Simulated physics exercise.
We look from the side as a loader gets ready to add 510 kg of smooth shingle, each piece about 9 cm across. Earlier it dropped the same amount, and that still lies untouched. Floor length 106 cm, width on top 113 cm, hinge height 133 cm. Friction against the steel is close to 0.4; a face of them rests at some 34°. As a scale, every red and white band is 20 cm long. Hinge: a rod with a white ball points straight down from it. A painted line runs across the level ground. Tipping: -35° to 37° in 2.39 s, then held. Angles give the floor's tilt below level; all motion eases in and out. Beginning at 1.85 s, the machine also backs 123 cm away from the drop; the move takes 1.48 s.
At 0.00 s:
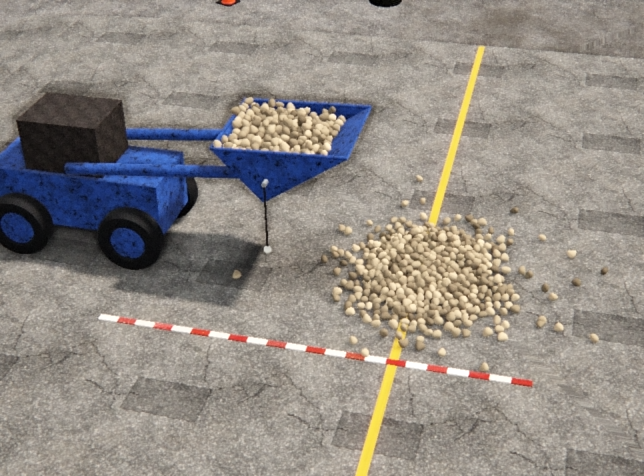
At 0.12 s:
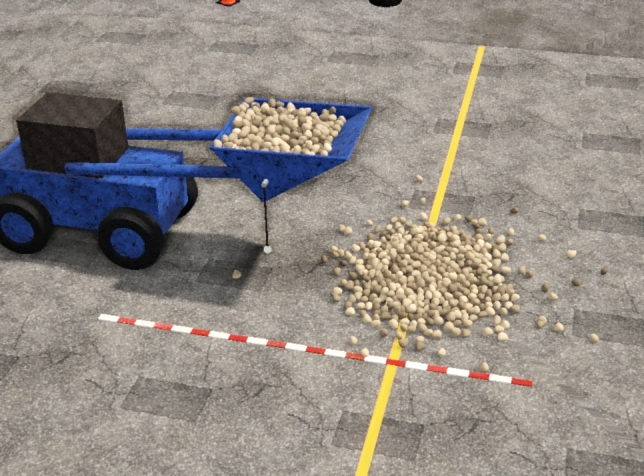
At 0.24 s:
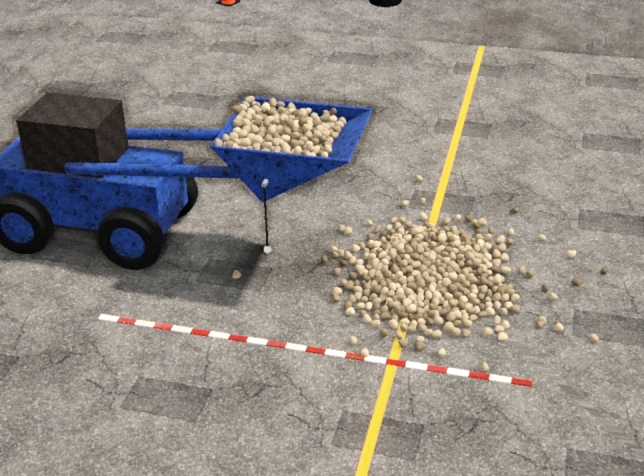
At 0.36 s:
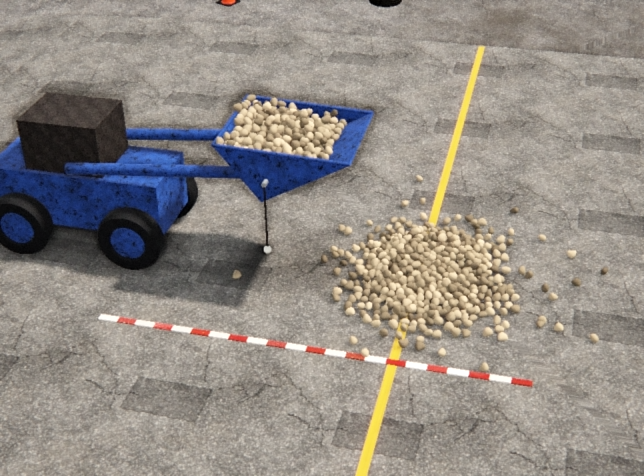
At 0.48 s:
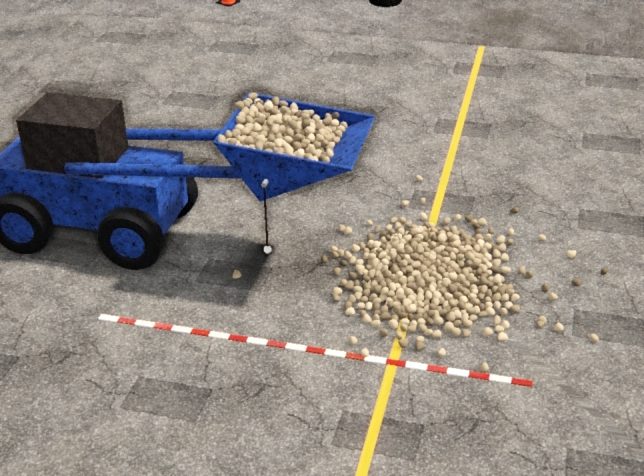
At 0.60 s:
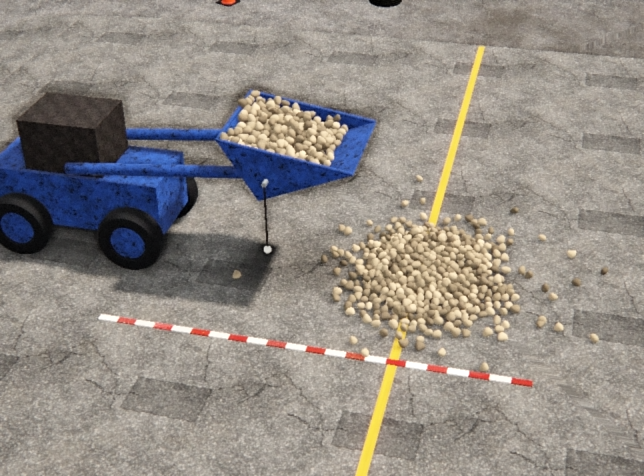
A blue loader held a raised bucket of pale, smooth stones near an untouched pile lying across a yellow line, and then the bucket's front edge tilted slightly downward as the stones shifted a little.
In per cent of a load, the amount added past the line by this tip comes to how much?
It comes to roughly 4 per cent.
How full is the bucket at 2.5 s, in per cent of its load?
Roughly 5 per cent of its load.
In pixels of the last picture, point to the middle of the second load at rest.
(356, 263).
After 1.8 s the floor is at 26°; in per cent of one load, 91 in the bucket, 52 short of the line, 57 past the line; the foremost stones are at (568, 296).
After 2.5 s the floor is at 37°; in per cent of one load, 5 in the bucket, 136 short of the line, 60 past the line; the foremost stones are at (568, 296).
After 3.8 s the floor is at 37°; in per cent of one load, 0 in the bucket, 139 short of the line, 61 past the line; the foremost stones are at (568, 296).
After 6.6 s the floor is at 37°; in per cent of one load, 0 in the bucket, 139 short of the line, 61 past the line; the foremost stones are at (568, 296). Net gain past the line, 4.
